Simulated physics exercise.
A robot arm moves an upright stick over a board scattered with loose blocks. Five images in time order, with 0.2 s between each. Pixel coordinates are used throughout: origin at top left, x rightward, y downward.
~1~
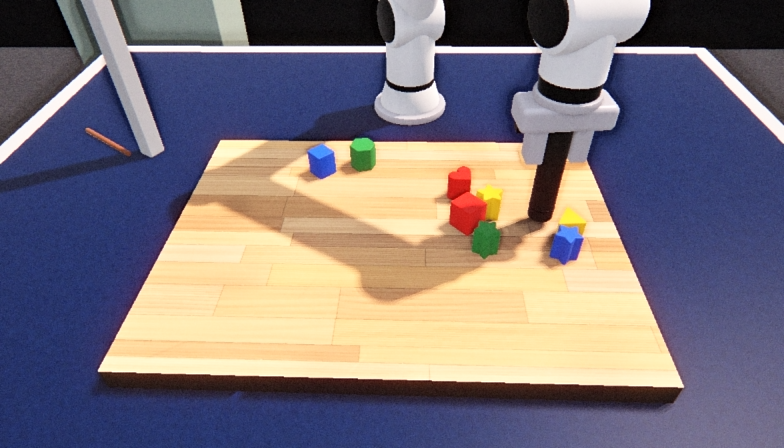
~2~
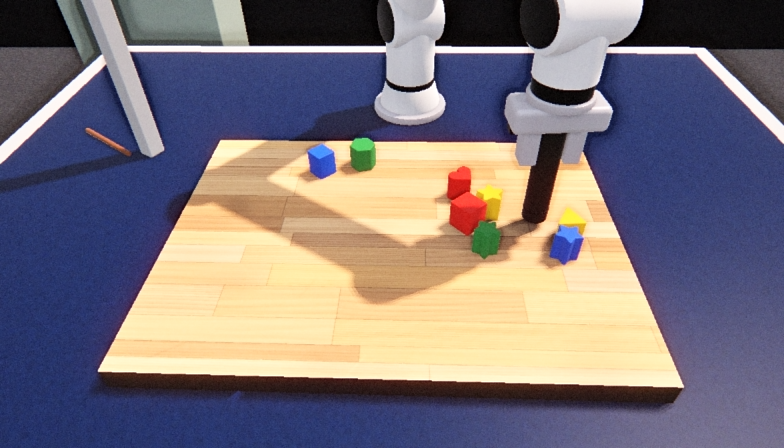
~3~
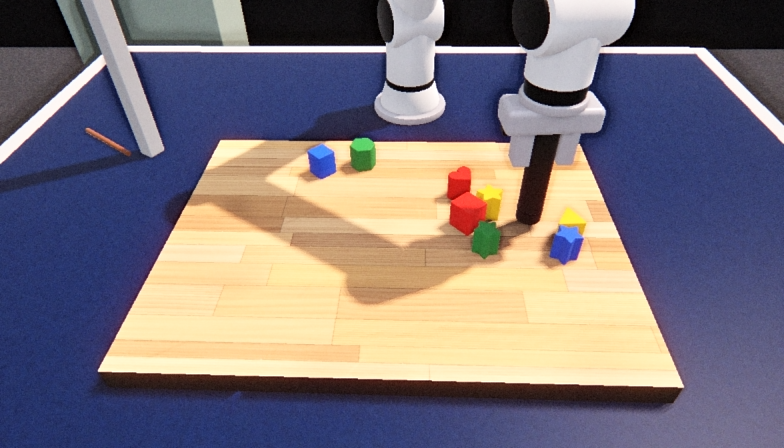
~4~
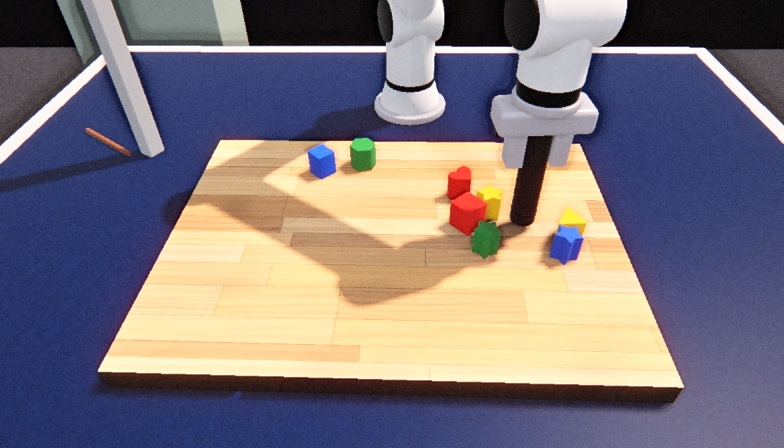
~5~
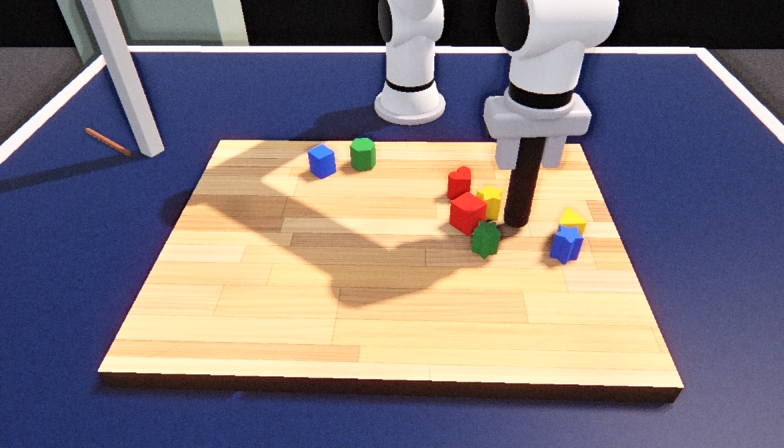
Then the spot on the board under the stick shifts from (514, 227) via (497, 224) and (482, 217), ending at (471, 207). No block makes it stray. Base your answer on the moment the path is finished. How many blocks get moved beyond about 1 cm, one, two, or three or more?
Displaced: Three or more.
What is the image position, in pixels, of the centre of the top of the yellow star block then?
Just about (469, 173).
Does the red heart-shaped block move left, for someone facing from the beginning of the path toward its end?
No
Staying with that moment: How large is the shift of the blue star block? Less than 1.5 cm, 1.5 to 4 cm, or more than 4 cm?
I'd go with under 1.5 cm for this block.
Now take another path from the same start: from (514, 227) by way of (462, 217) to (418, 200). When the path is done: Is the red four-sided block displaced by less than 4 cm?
It seems not.
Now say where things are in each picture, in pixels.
Stick tip at (540, 215); block tops, red heart-shaped block at (461, 173); red four-sided block at (469, 202); green star block at (488, 228); yellow star block at (491, 192); blue star block at (570, 233), in the first frame.
Stick at (534, 217); blocks unchanged, in the second frame.
Stick at (528, 218); blocks unchanged, in the third frame.
Stick at (522, 219); blocks unchanged, in the fourth frame.
Stick at (516, 221); red heart-shaped block at (461, 173); red four-sided block at (469, 202); green star block at (488, 228); yellow star block at (491, 192); blue star block at (570, 233), in the fifth frame.
On the path given first. Halfway along, stick at (489, 214); red four-sided block at (462, 201); yellow star block at (479, 185), turned 35° clockwise.
At the end, stick at (472, 201); red heart-shaped block at (455, 164), turned 45° anticlockwise; red four-sided block at (453, 199), turned 45° anticlockwise; green star block in place; yellow star block at (469, 173), turned 70° clockwise; blue star block in place.
